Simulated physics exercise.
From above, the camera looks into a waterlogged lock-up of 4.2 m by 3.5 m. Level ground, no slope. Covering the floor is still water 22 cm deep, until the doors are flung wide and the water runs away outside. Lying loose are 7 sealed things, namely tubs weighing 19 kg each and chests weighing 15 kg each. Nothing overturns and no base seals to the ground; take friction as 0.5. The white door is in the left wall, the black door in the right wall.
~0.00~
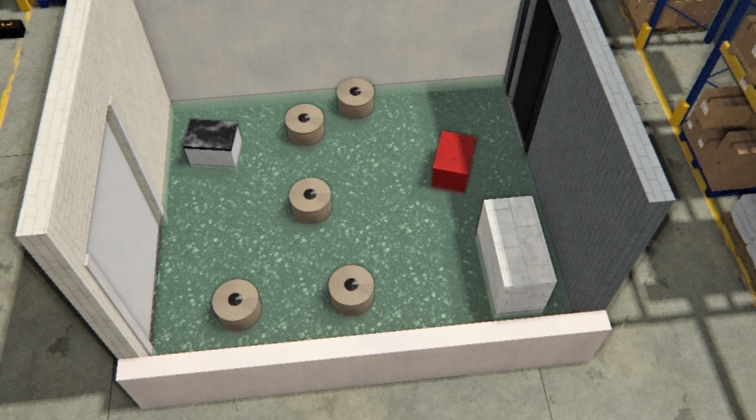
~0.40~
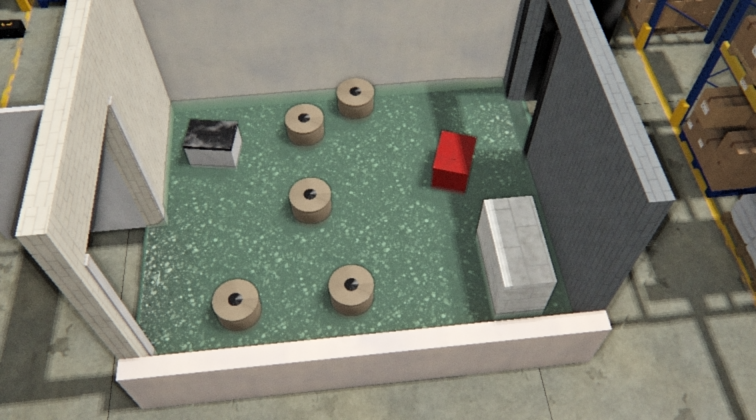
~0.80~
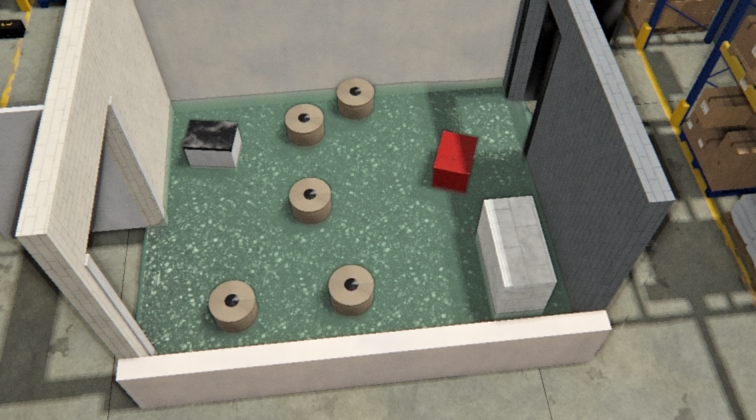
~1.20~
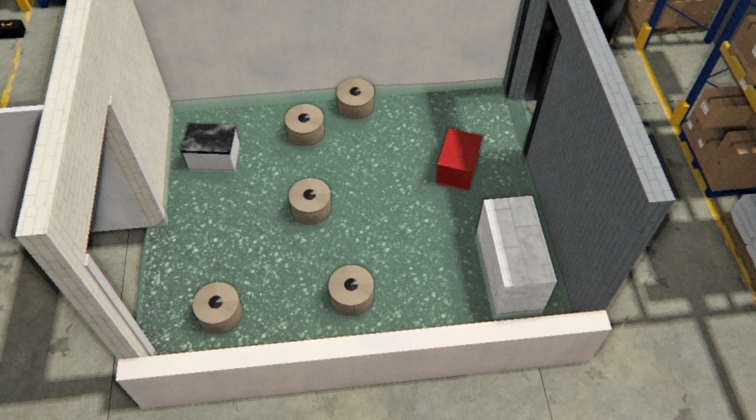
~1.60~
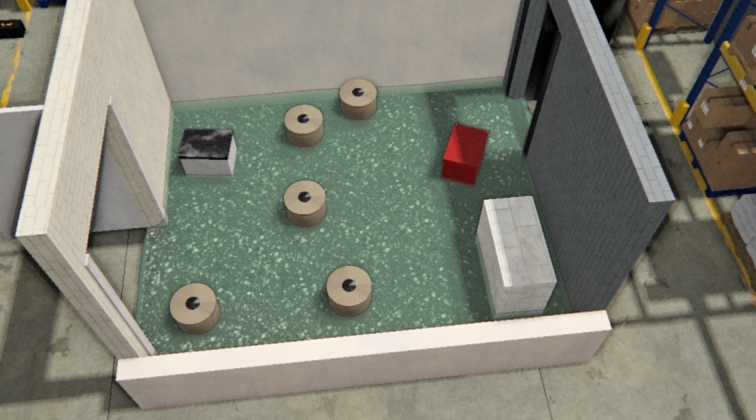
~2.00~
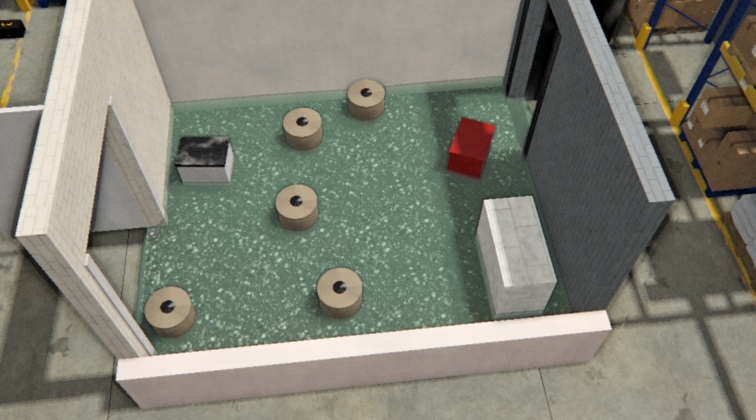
In a flooded room, the left door opens, then drums and boxes drift slightly apart.
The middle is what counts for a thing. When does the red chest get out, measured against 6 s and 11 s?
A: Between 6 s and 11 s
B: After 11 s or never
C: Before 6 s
The answer is C.
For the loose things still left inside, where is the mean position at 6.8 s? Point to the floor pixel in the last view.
Mean floor pixel: About (273, 213).
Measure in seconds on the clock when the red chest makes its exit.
At roughly 4.0 seconds.
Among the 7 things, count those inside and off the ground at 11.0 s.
At that point I count 0.
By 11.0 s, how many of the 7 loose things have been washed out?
Count at that moment: 3.
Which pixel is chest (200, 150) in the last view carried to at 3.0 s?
Around (193, 174).
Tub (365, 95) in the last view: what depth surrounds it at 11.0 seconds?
About 8 cm.
After 3.0 s the red chest is near (492, 119), 0.7 m from its start, afloat; 1 of 7 are out; 6 afloat.
After 6.8 s the red chest has gone out (at 4.1 s); 3 of 7 are out; 1 afloat.
After 11.0 s the red chest has gone out (at 4.1 s); 3 of 7 are out; 0 afloat.
After 15.0 s the red chest has gone out (at 4.1 s); 3 of 7 are out; 0 afloat.
